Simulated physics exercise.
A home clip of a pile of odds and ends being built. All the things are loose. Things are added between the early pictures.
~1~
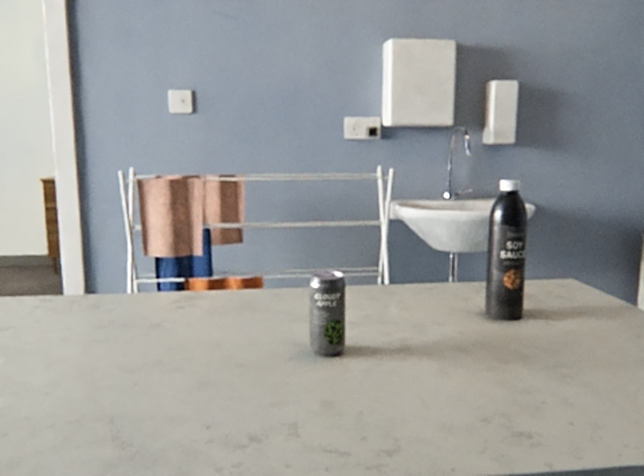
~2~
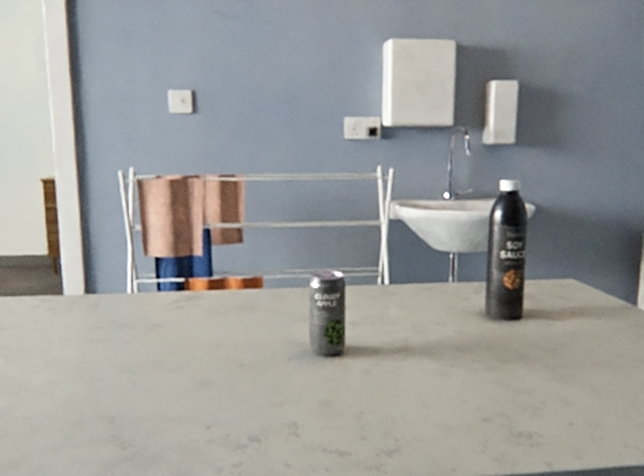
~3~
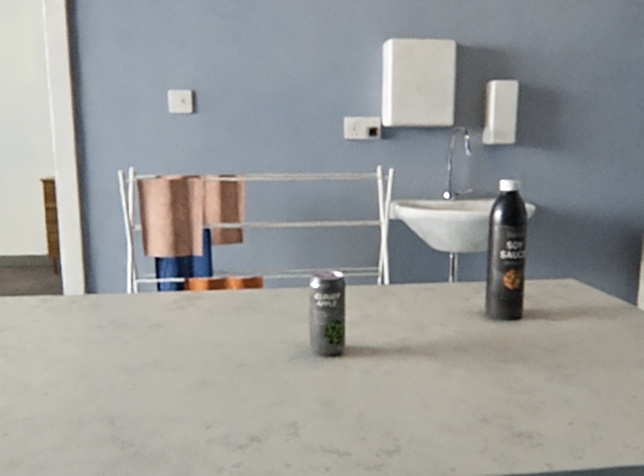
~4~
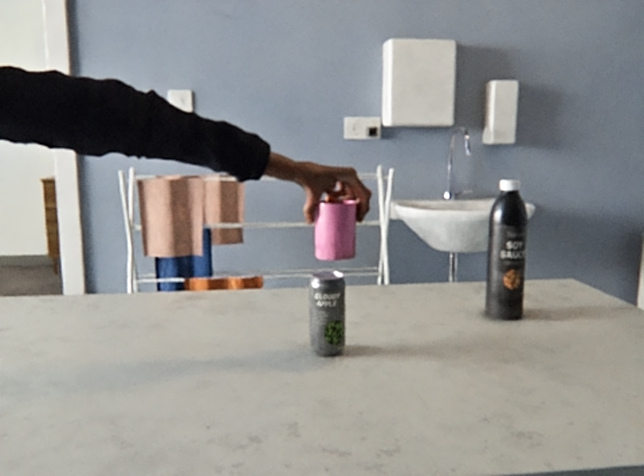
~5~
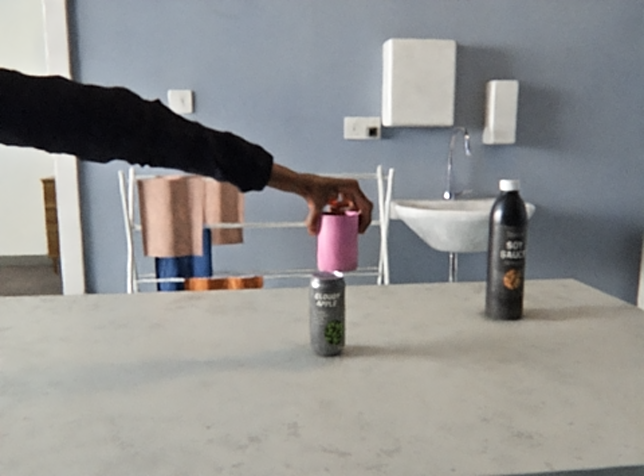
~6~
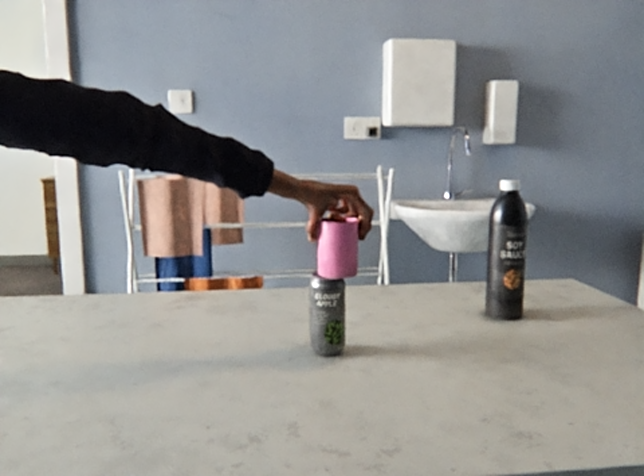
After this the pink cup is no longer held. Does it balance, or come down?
Outcome: The pile keeps its balance.
Then, 1.00 s later than the last frame, all is still.
Then, 2.10 s later than the last frame, pink cup resting near (338, 248).
When it is over, all 3 as before. End places, in pixels of the last picture, pink cup near (338, 248). The pile stays up.
